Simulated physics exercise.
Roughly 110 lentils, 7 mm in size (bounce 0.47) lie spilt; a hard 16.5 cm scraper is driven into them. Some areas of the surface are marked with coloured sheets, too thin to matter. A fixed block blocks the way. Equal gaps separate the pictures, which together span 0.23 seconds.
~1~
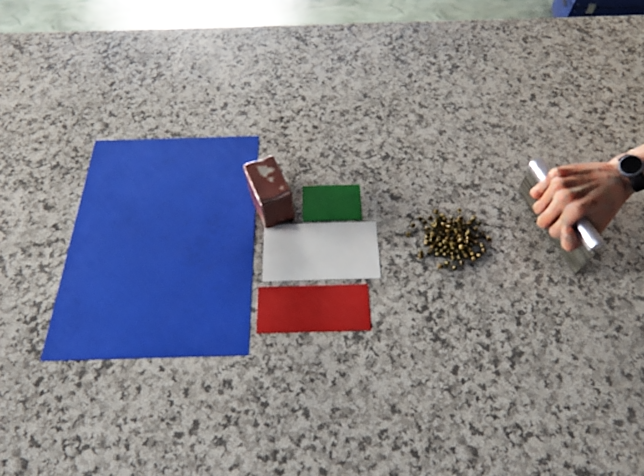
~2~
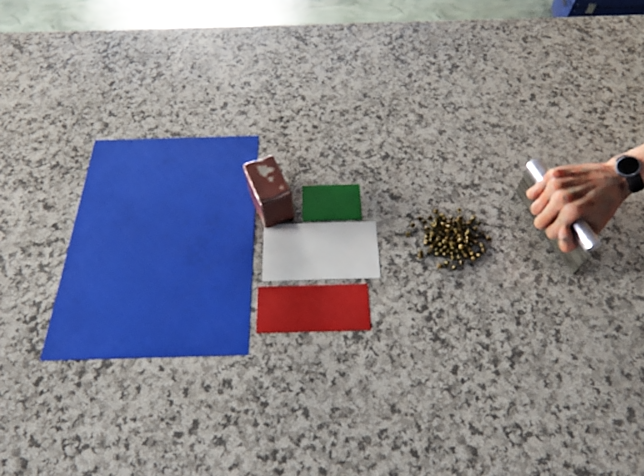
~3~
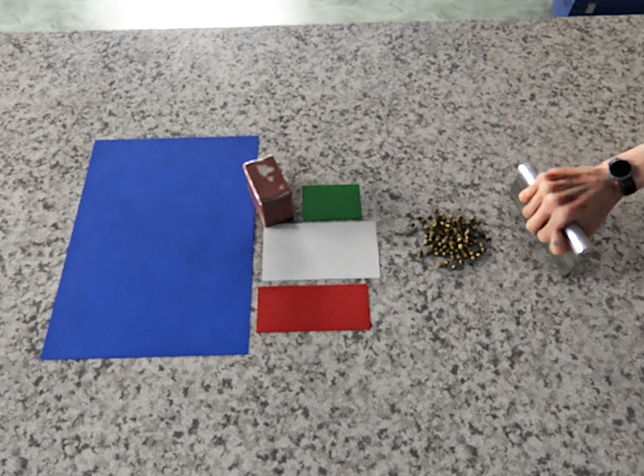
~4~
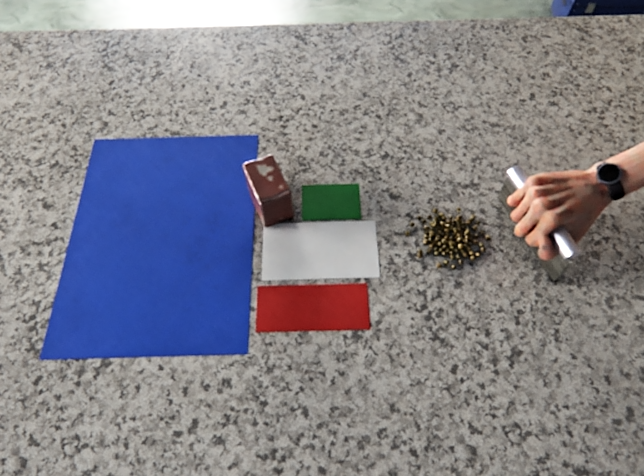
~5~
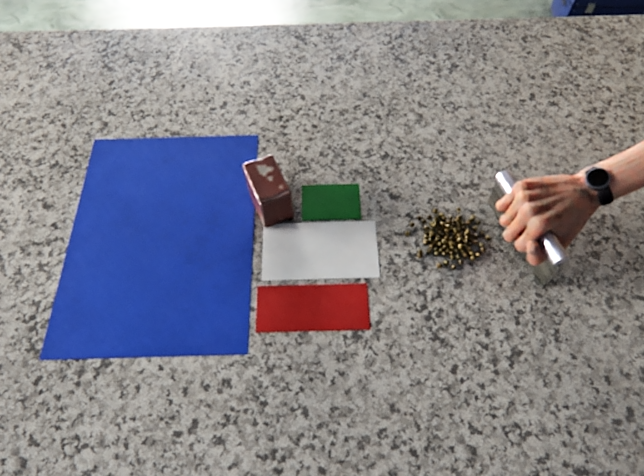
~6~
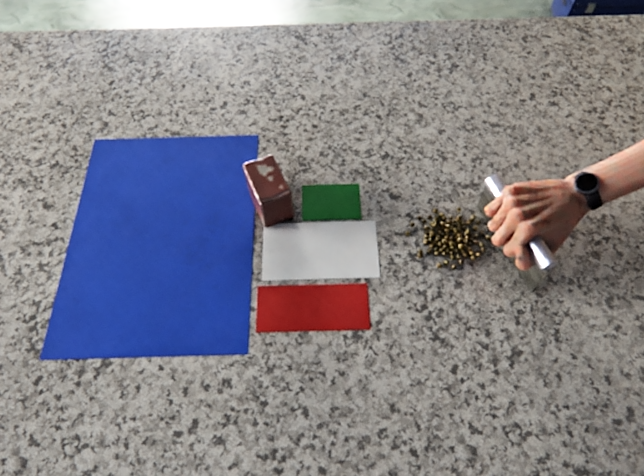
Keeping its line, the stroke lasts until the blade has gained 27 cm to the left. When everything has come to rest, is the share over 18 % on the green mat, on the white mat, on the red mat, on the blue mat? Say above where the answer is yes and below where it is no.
Green mat: Below; white mat: Above; red mat: Above; blue mat: Below.
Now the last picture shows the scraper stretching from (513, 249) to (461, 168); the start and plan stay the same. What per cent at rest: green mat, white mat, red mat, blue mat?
Green mat: 10; white mat: 55; red mat: 0; blue mat: 0.
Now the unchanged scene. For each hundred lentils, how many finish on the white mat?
35 %.
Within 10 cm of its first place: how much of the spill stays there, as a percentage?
Share within range: Approx. 20 %.
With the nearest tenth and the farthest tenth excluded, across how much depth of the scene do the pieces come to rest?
About 14 cm.
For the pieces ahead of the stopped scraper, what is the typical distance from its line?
Some 2 cm.
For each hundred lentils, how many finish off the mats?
About 40 percent.
Then, 0.27 s after the last picture, scraper 19 cm from its start, spill 11 cm wide; off the mats 100 %.
Then, 0.52 s after the last picture, scraper 29 cm from its start, spill 15 cm wide; red mat 20 %, white mat 35 %, off the mats 45 %.
Then, 0.76 s after the last picture, scraper 29 cm from its start, spill 15 cm wide; red mat 25 %, white mat 35 %, off the mats 40 %.
In the end, red mat 25 %, white mat 35 %, green mat 0 %, blue mat 0 %, off the mats 40 %.
